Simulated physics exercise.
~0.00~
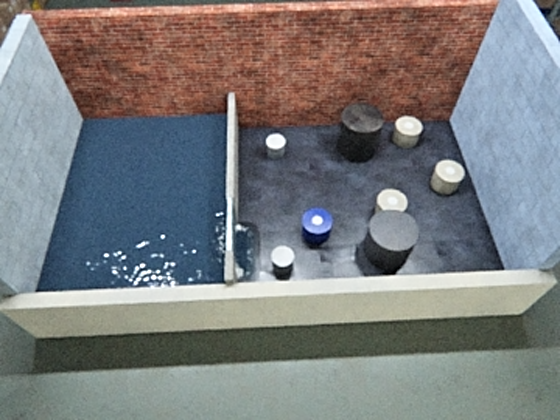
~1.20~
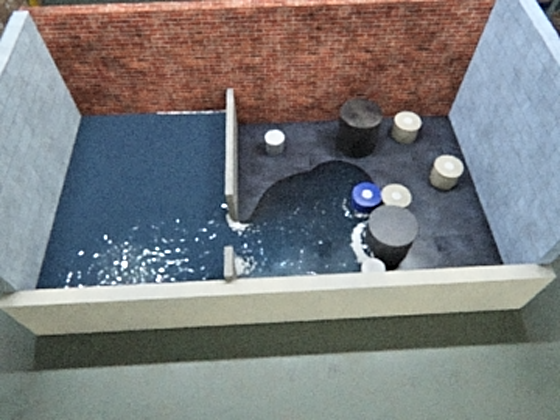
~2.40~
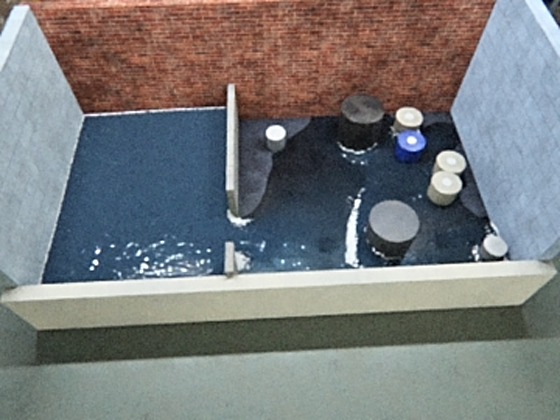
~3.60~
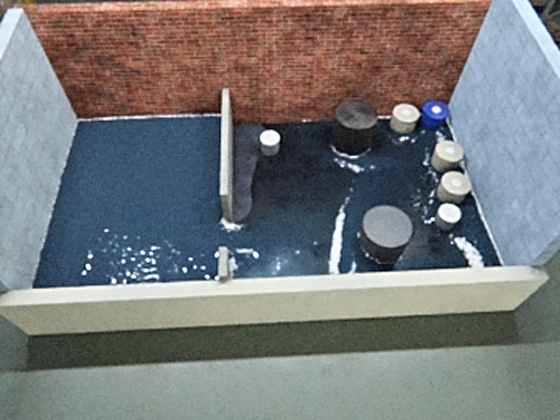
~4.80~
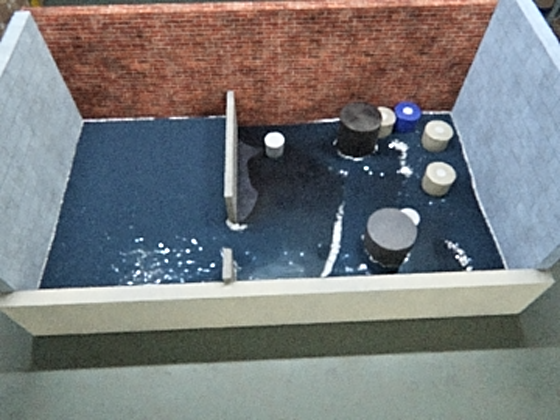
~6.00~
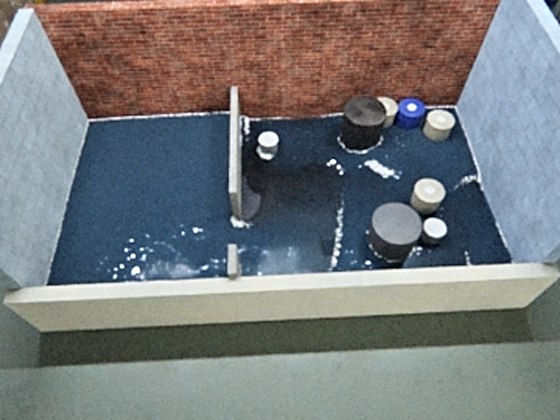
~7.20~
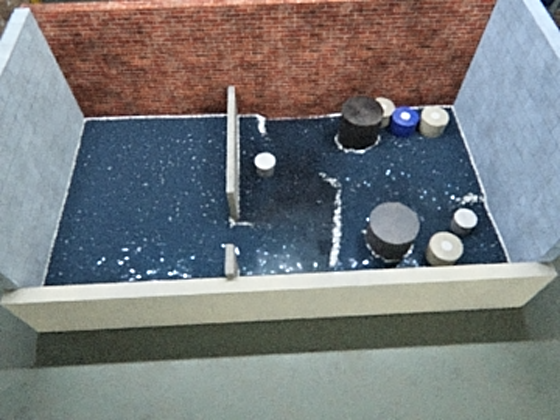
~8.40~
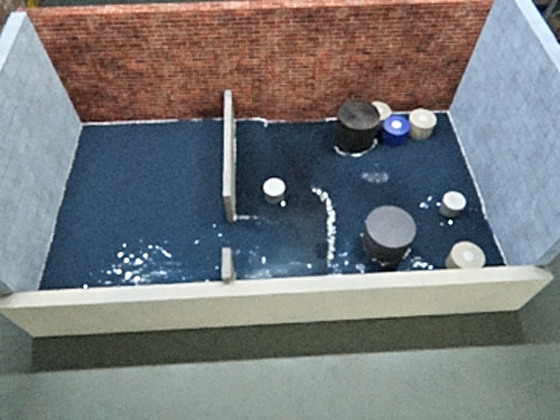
Water rushes through a gap in the divider and sweeps several tubs rightward, leaving them afloat.
